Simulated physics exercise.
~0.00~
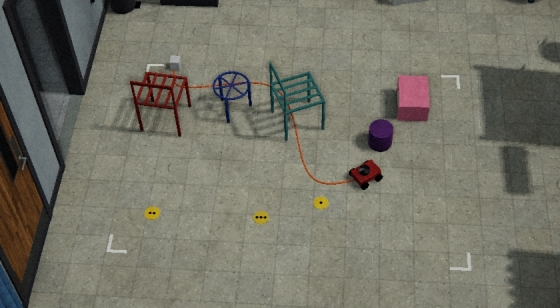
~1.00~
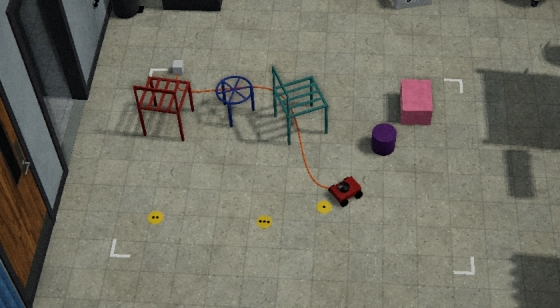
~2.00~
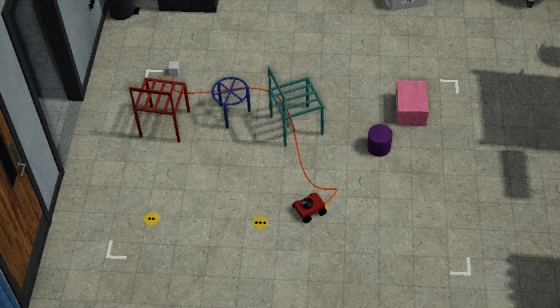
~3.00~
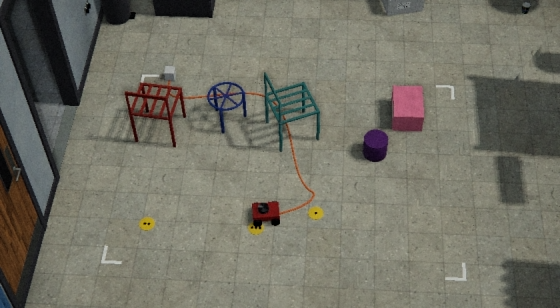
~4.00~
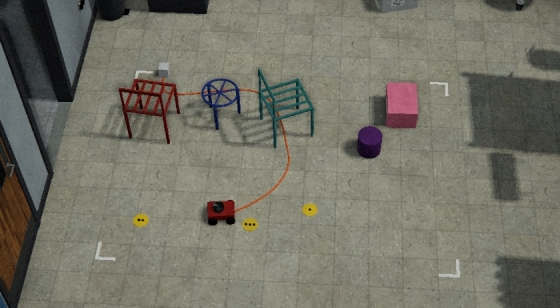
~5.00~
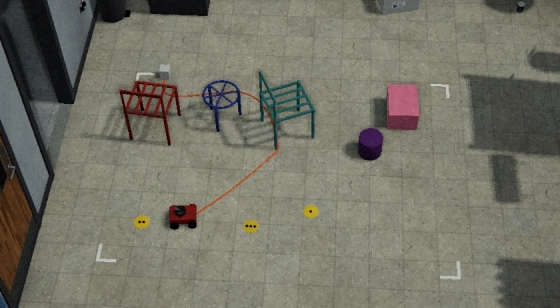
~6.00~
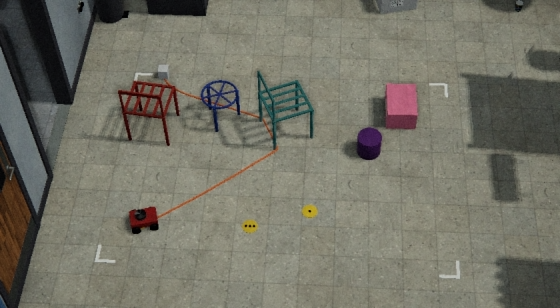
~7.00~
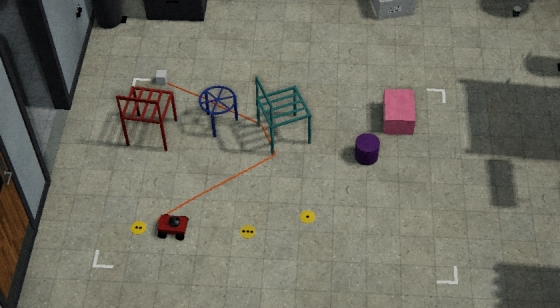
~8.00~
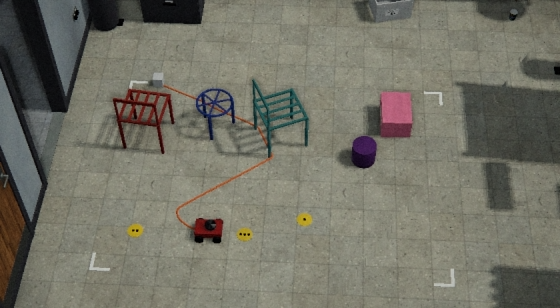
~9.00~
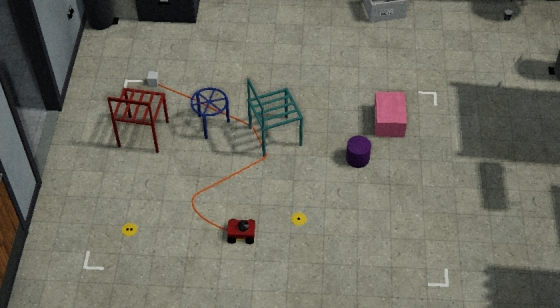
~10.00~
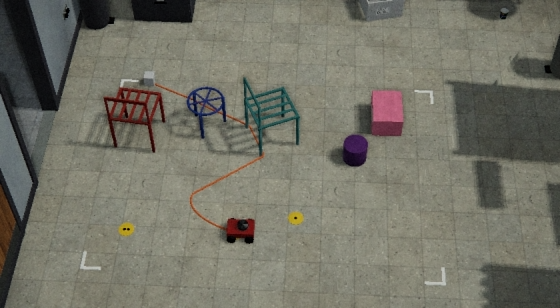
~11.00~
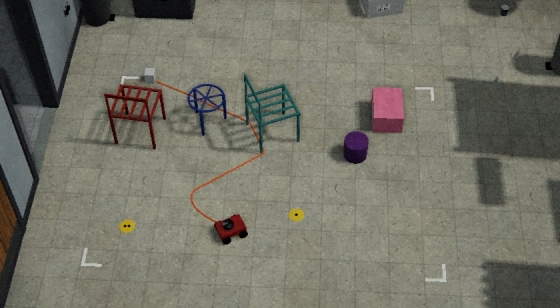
In the video, a small red cart trailing an orange lead threaded among a teal chair, blue stool and red chair drives left past yellow floor marks, then returns right to the three-dot mark and stops, turning slightly, while the furniture, pink carton and purple tub stay put.
